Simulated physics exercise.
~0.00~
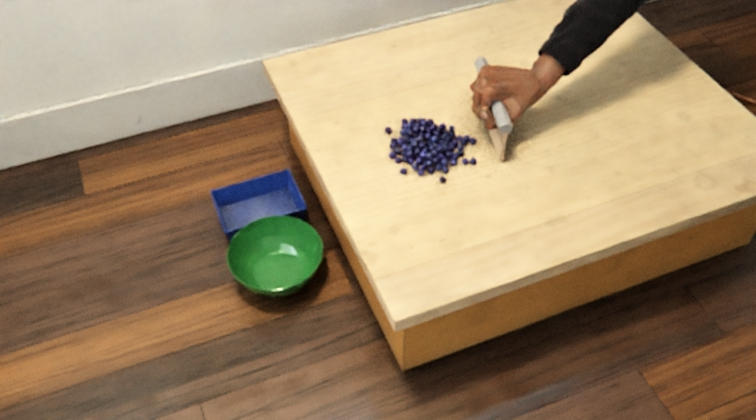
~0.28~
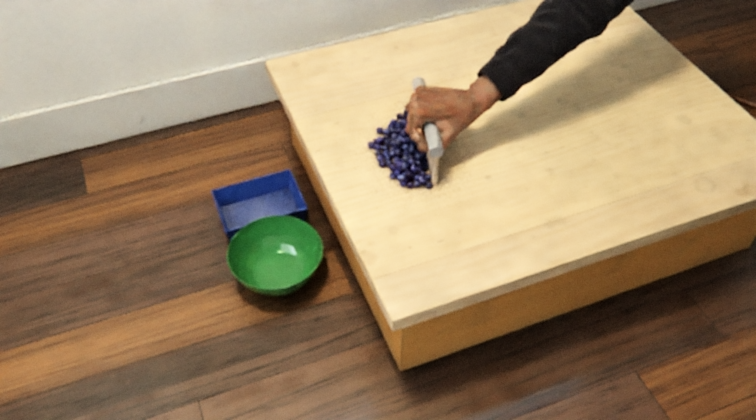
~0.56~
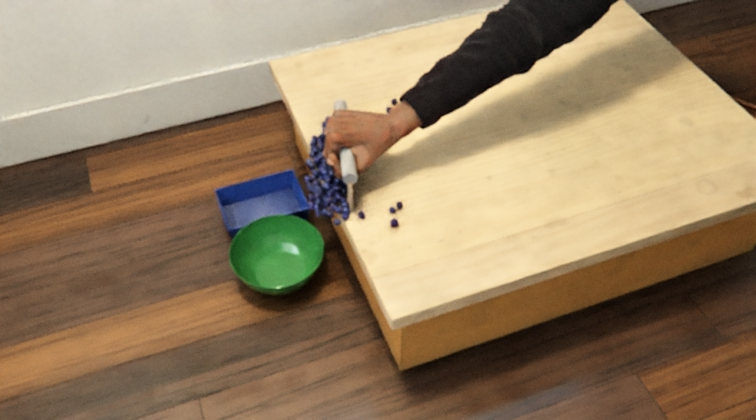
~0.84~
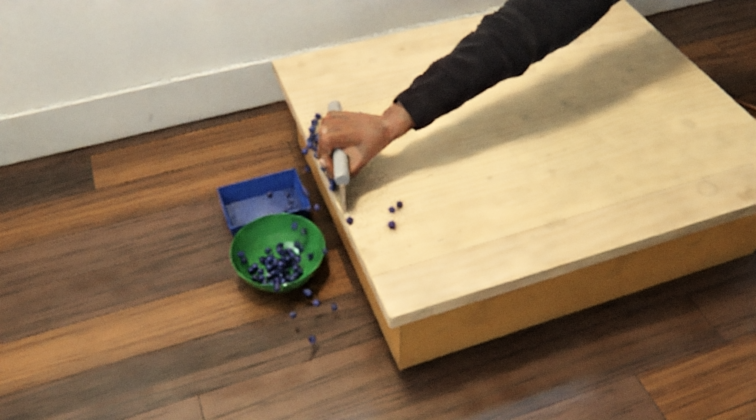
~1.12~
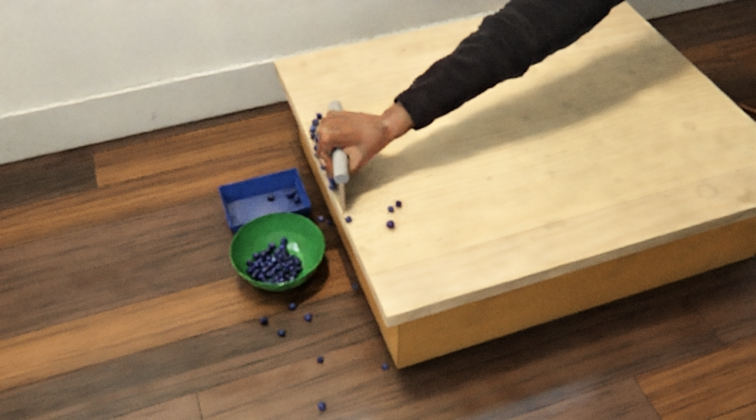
In the video, a hand pushes a pile of blueberries leftward across a low wooden platform with a scraper, spilling many over the edge. About half land in a green bowl, a few reach a blue tin, others scatter on the floor, and some remain on top.
